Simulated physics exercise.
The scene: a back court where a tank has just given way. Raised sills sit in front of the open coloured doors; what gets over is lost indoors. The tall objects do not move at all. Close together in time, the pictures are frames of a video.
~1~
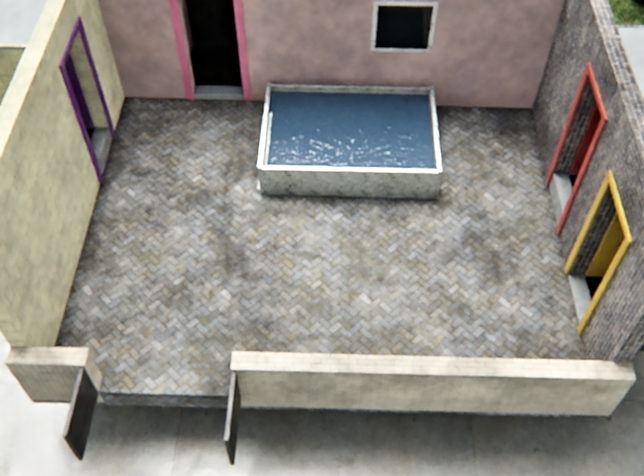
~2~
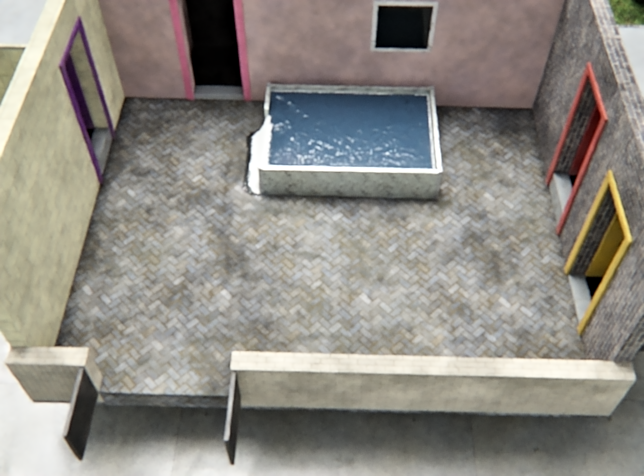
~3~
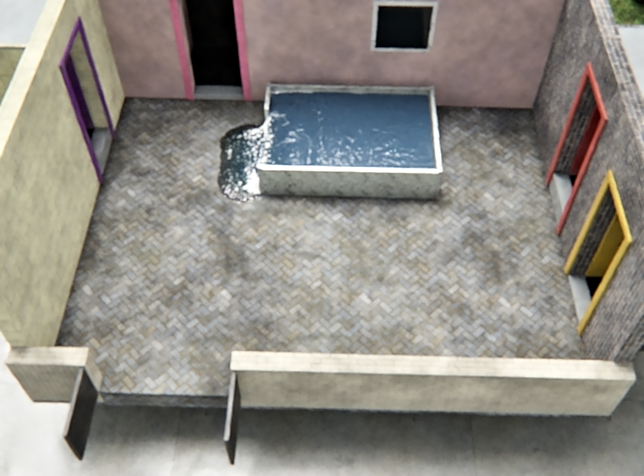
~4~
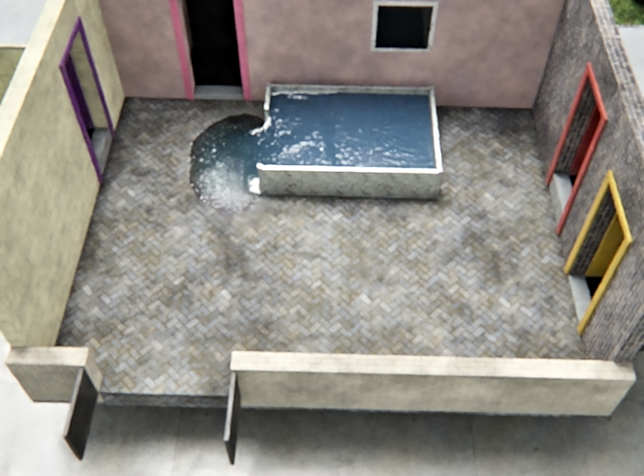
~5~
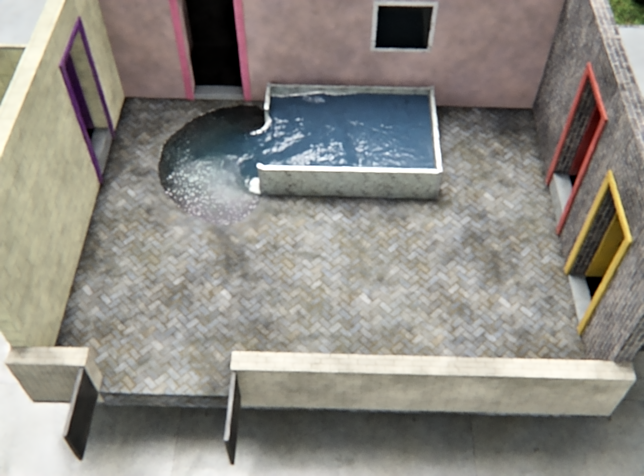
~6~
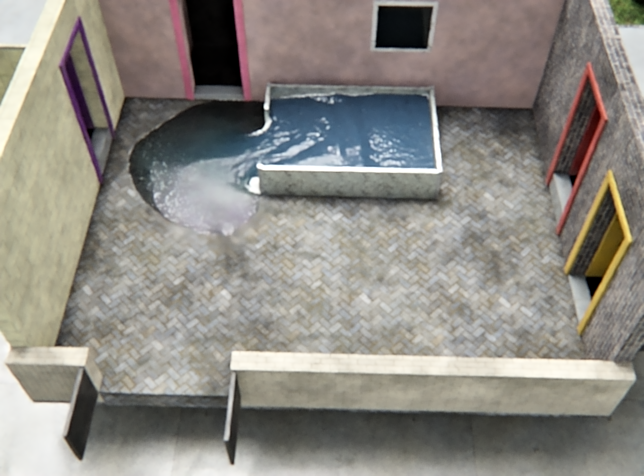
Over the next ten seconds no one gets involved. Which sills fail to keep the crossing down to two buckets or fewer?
The pink door keeps it down; the yellow door keeps it down; the purple door keeps it down; the red door keeps it down.
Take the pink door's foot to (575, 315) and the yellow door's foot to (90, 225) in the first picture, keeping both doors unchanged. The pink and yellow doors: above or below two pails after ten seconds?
I'd say pink falls short, while yellow overflows.
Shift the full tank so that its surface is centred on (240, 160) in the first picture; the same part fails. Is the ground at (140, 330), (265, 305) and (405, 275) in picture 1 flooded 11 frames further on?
Points in turn: Inundated; not reached; not reached.
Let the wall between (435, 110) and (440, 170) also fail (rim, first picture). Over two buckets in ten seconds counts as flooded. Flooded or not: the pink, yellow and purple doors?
I reckon the pink door keeps within bounds, the yellow door gets too much too, and the purple door keeps within bounds.
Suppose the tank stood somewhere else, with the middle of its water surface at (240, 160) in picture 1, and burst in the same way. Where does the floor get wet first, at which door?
It's the purple one that comes first.
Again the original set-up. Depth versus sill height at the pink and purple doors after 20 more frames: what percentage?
About 100 %, then 80 %.
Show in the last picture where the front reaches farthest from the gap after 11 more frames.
Approximate pixel: (55, 349).
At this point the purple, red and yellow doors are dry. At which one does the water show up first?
The answer here is the purple one.
A moment on, water covers 25 % of the floor; the pink door wet at the sill, nothing in, the yellow door not reached, the purple door wet at the sill, nothing in, the red door not reached.
Next, water covers 30 % of the floor; the pink door wet at the sill, nothing in, the yellow door not reached, the purple door wet at the sill, nothing in, the red door not reached.
Then, water covers 35 % of the floor; the pink door wet at the sill, nothing in, the yellow door not reached, the purple door wet at the sill, nothing in, the red door not reached.
Later, water covers 55 % of the floor; the pink door under two buckets in, the yellow door not reached, the purple door wet at the sill, nothing in, the red door not reached.
In the end, water covers 75 % of the floor; the pink door under two buckets in, the yellow door under two buckets in, the purple door wet at the sill, nothing in, the red door wet at the sill, nothing in.
